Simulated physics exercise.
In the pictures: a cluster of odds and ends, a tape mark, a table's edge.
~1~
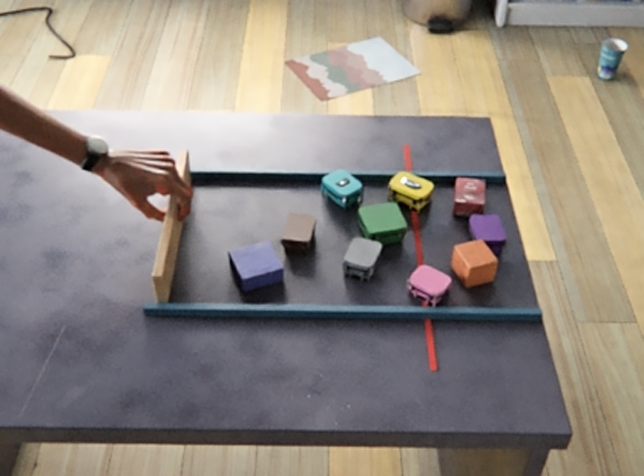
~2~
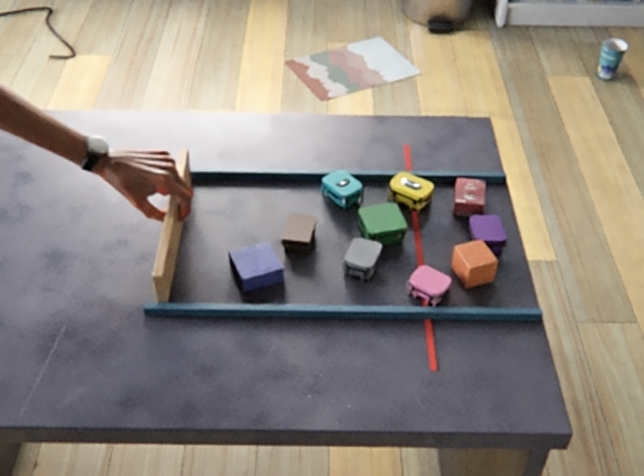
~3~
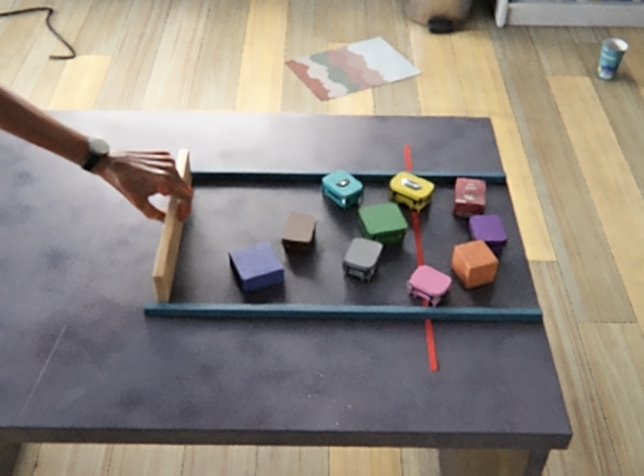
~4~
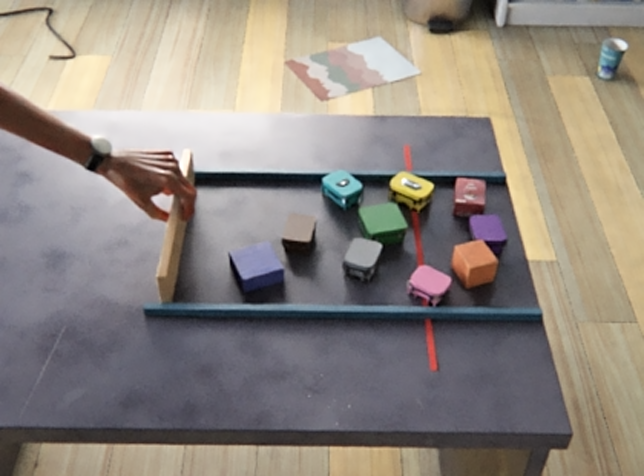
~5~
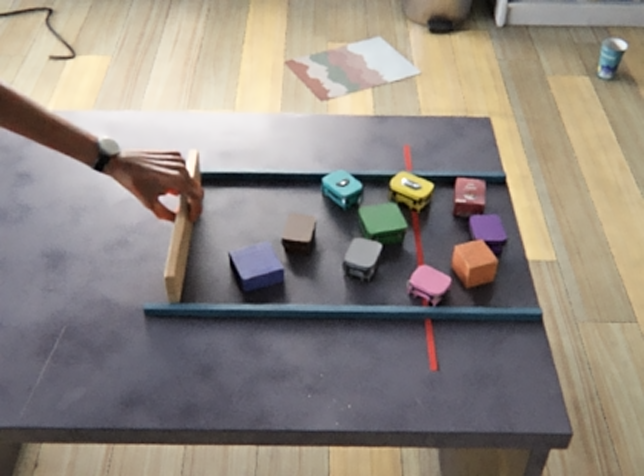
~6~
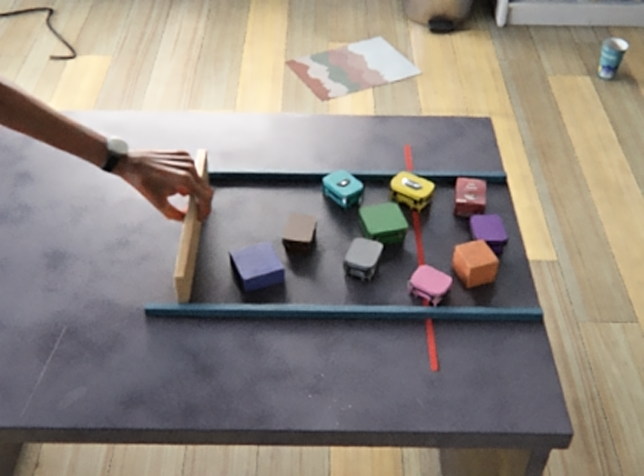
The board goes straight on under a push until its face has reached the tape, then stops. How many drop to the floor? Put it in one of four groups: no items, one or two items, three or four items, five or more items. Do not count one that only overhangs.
Okay, so the number that tips off the end comes to zero, I'd say.
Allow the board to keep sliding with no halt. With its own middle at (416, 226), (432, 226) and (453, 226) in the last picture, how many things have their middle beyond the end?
0, 0 and 3.
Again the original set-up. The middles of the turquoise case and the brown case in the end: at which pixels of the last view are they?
The turquoise case ends at (428, 197) and the brown case at (433, 235).
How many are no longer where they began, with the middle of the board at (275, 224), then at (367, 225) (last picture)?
At the one place 1, at the other 7.
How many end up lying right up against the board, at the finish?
It's touching 3 at the end.
A little later, none off yet; purple case at rest near (487, 235); red box at rest near (470, 198); orange block at rest near (475, 263).
Next, none off yet; purple case at rest near (487, 235); red box at rest near (471, 198); orange block moving near (483, 264).
When it is over, the number that fall off is zero.
